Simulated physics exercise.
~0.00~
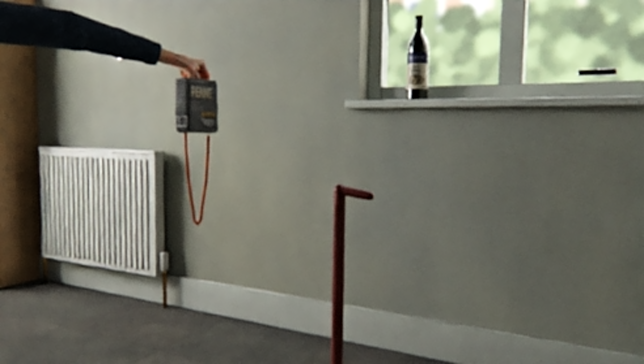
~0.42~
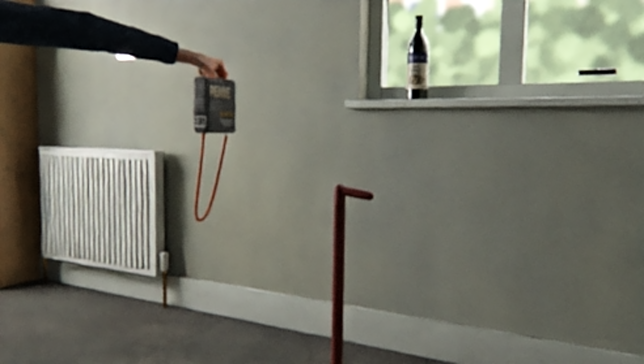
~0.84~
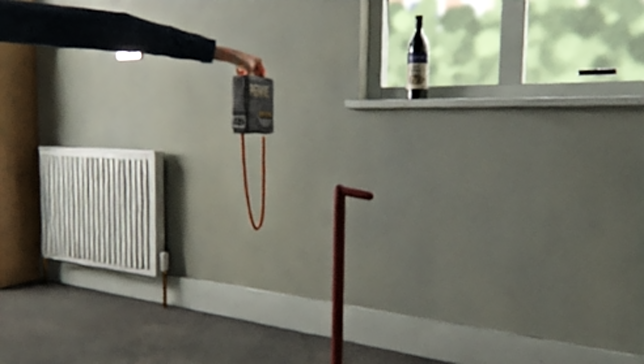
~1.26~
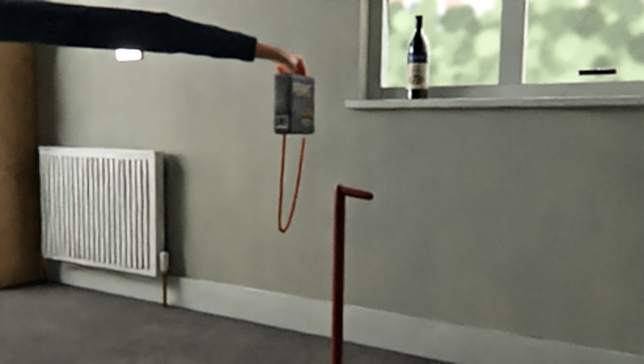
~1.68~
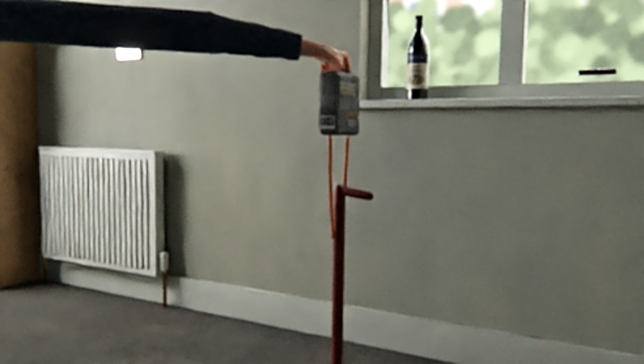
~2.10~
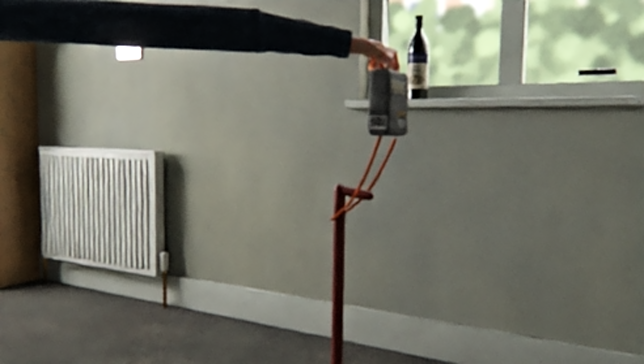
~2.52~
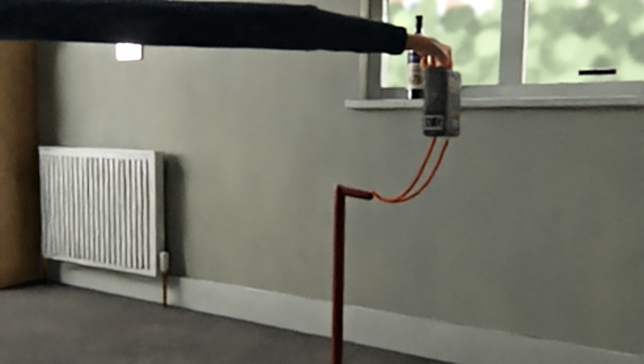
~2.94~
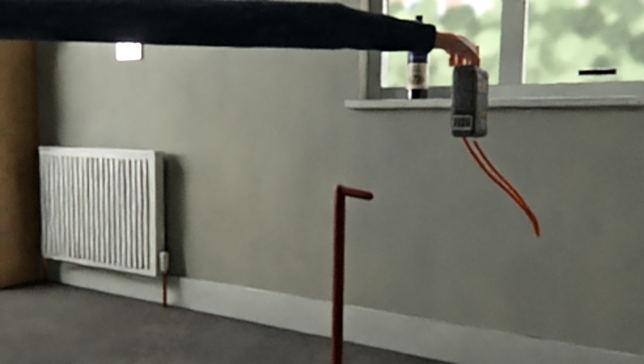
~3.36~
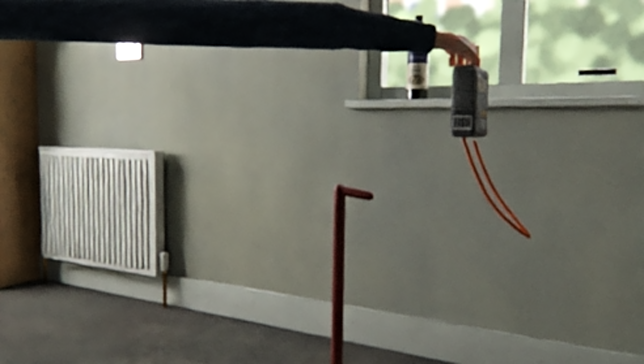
A grey pouch with an orange cord loop hanging beneath it is held by a dark-sleeved arm reaching in from the left, seen by a still camera in a room with grey-green walls. A white radiator stands at left, a dark red post with a short hook pointing right rises near the centre, and a dark bottle sits on the windowsill. The hand carries the pouch steadily right at an even height. The loop meets the post, trails across the hook and slips off. It swings out to the right, and the pouch stops past the post, hanging free.
